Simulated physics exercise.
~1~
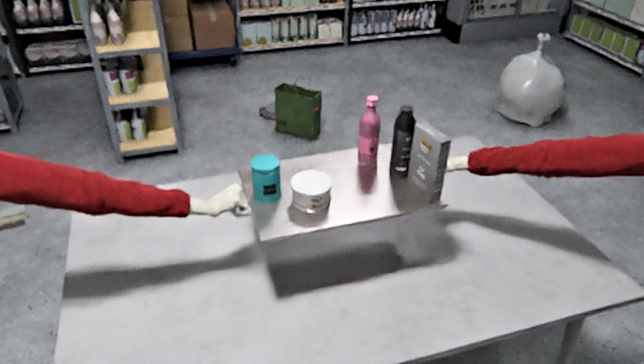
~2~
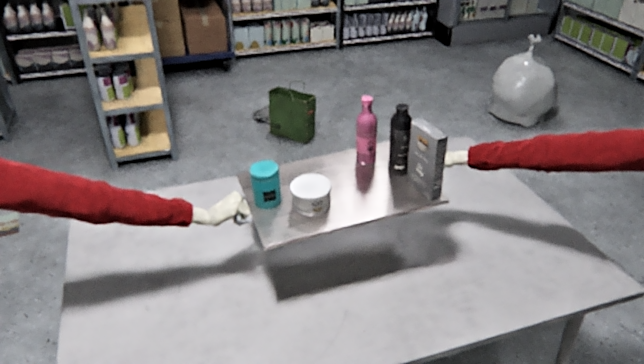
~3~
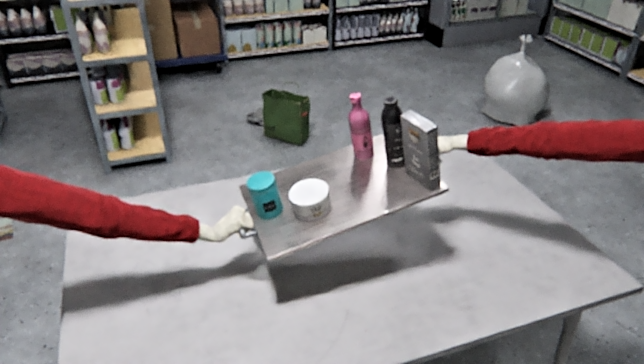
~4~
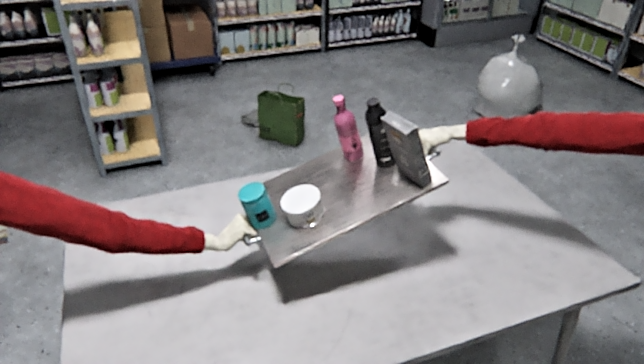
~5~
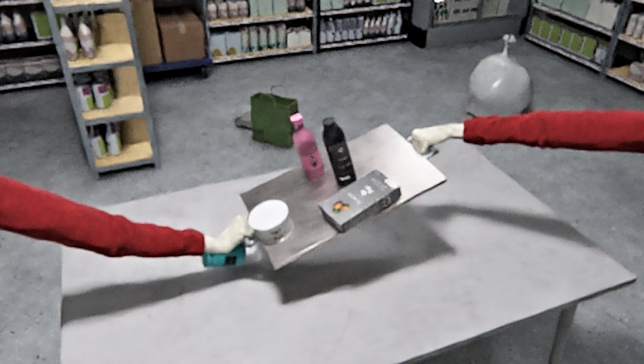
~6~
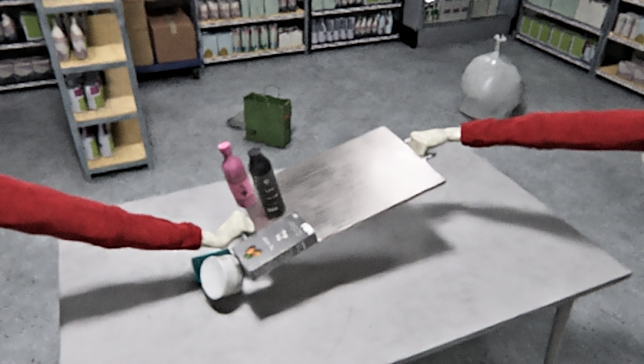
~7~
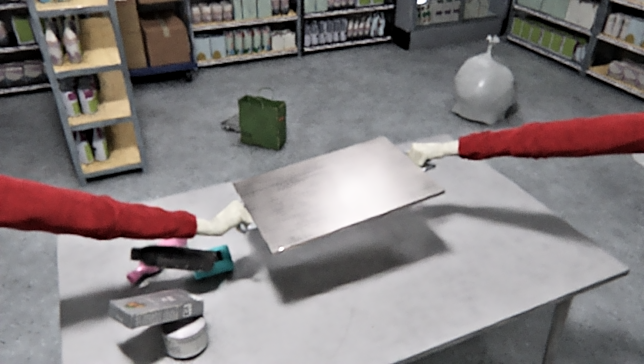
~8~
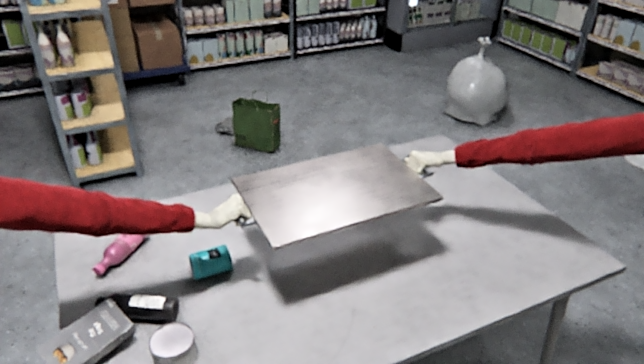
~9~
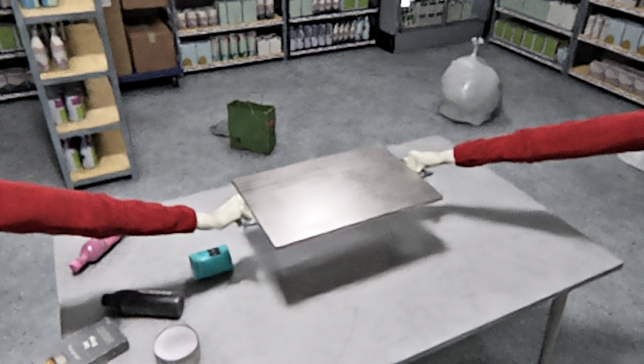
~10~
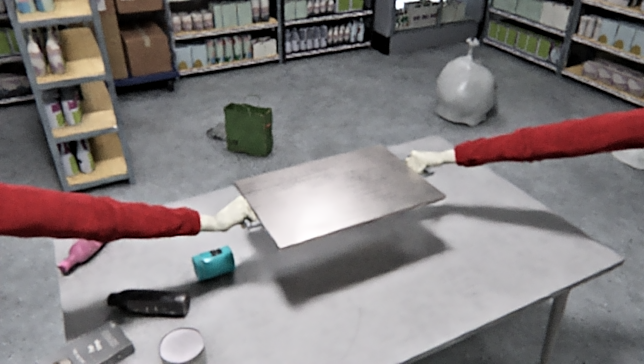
Handheld metal tray tipping down to the left, spilling its jars, bottles and packet onto the table, then levelling out empty.
